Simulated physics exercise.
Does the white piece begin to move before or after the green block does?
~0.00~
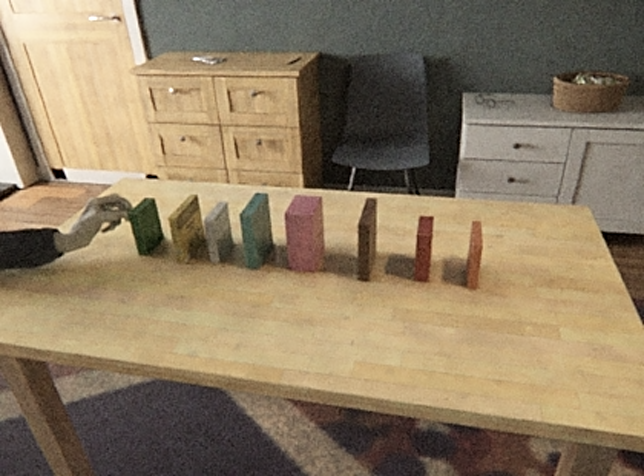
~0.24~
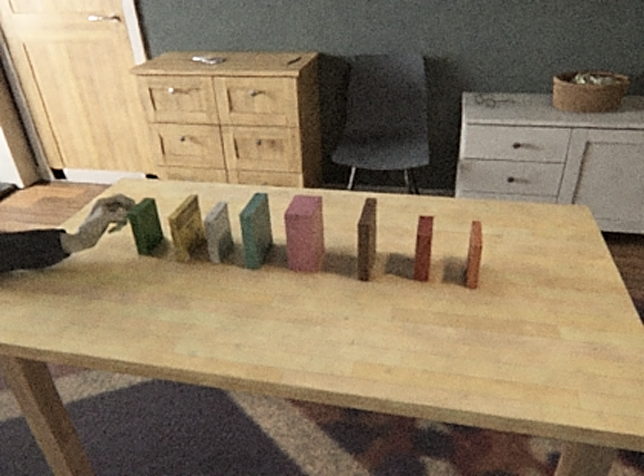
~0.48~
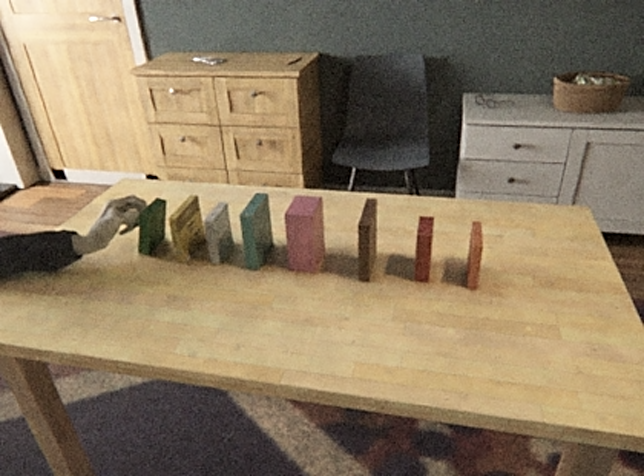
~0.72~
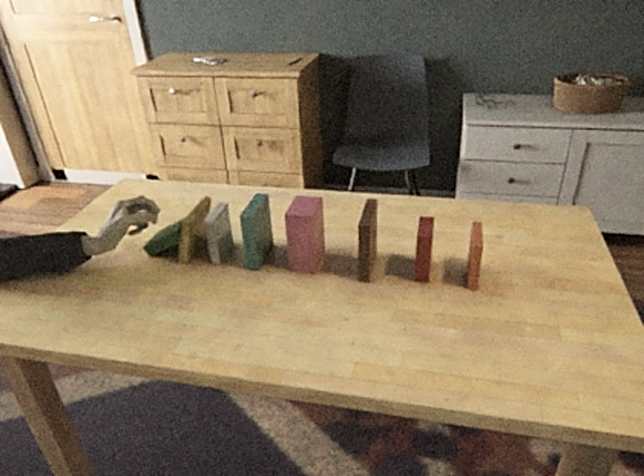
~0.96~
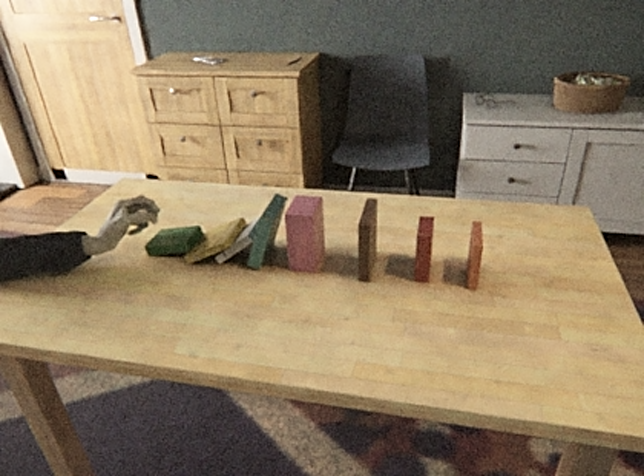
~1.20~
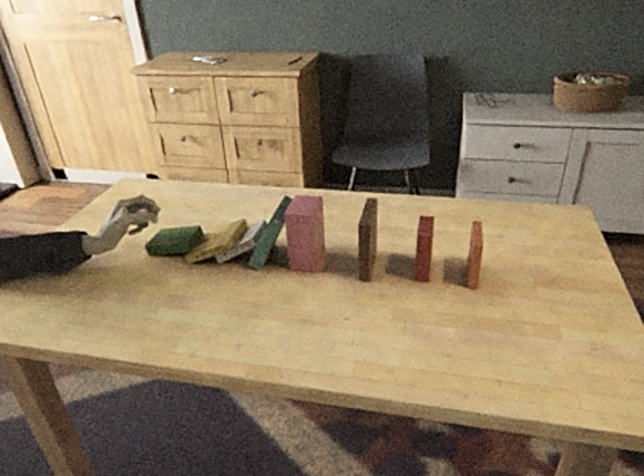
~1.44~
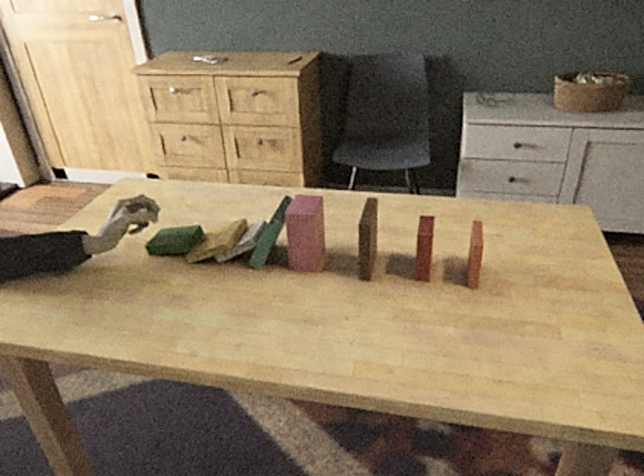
The white piece begins to move after the green block, which is already down when the white one starts to tip.
